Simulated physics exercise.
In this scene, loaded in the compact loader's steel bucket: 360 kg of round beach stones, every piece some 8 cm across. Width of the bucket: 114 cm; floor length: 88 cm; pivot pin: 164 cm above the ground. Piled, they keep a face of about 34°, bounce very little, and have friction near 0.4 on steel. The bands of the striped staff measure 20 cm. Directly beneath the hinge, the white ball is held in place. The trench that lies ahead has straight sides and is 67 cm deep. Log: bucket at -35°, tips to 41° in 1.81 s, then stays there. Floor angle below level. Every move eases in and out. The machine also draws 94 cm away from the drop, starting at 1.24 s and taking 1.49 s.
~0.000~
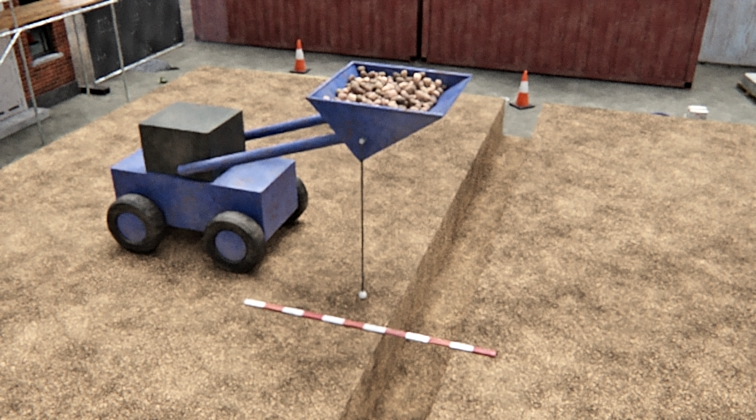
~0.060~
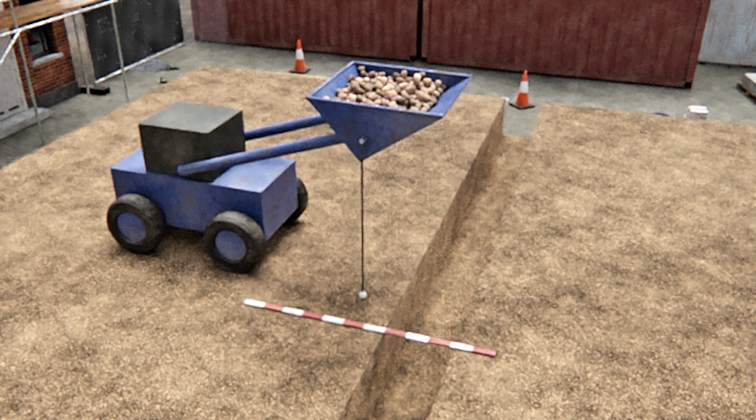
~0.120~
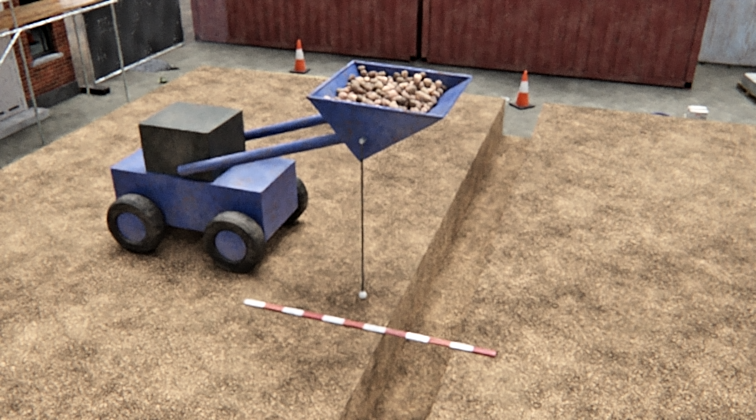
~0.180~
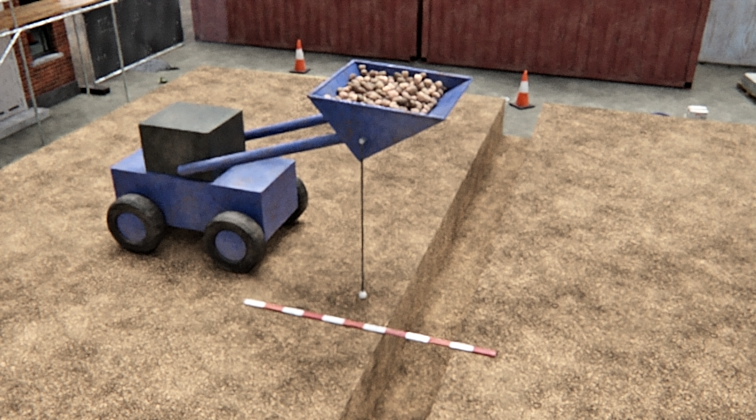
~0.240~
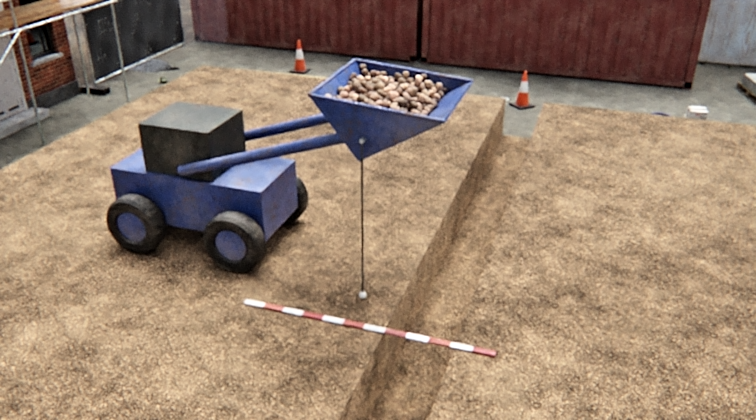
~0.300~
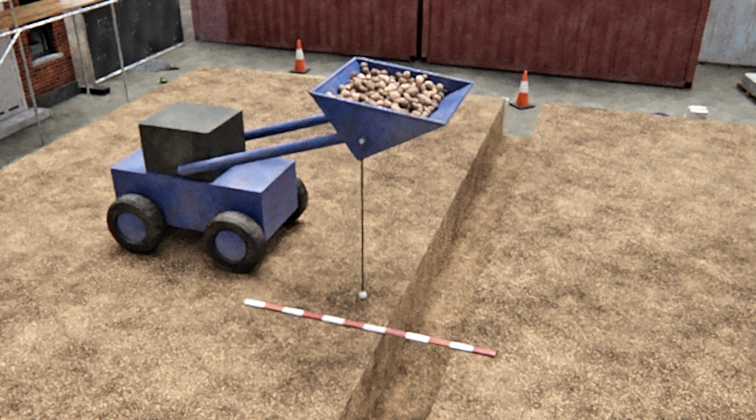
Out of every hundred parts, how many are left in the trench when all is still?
Near 90 in every hundred.
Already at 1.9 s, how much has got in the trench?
Some 75 per cent of the load by that point.
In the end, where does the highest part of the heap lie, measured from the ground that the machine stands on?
Some 8 cm above that level.
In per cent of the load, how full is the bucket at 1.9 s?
Held: Approx. 5 %.
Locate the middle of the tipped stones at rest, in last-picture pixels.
At about pixel (448, 324) in the last view.
After 1.4 s the floor is at 29°; 94 % in the bucket, 6 % in the trench; the foremost stones are at (457, 189).
After 1.9 s the floor is at 41°; 4 % in the bucket, 14 % short of the trench, 74 % in the trench, 8 % past the trench; the foremost stones are at (513, 289).
After 3.2 s the floor is at 41°; 0 % in the bucket, 4 % short of the trench, 88 % in the trench, 8 % past the trench; the foremost stones are at (612, 319).
After 5.8 s the floor is at 41°; 0 % in the bucket, 4 % short of the trench, 88 % in the trench, 8 % past the trench; the foremost stones are at (613, 320).
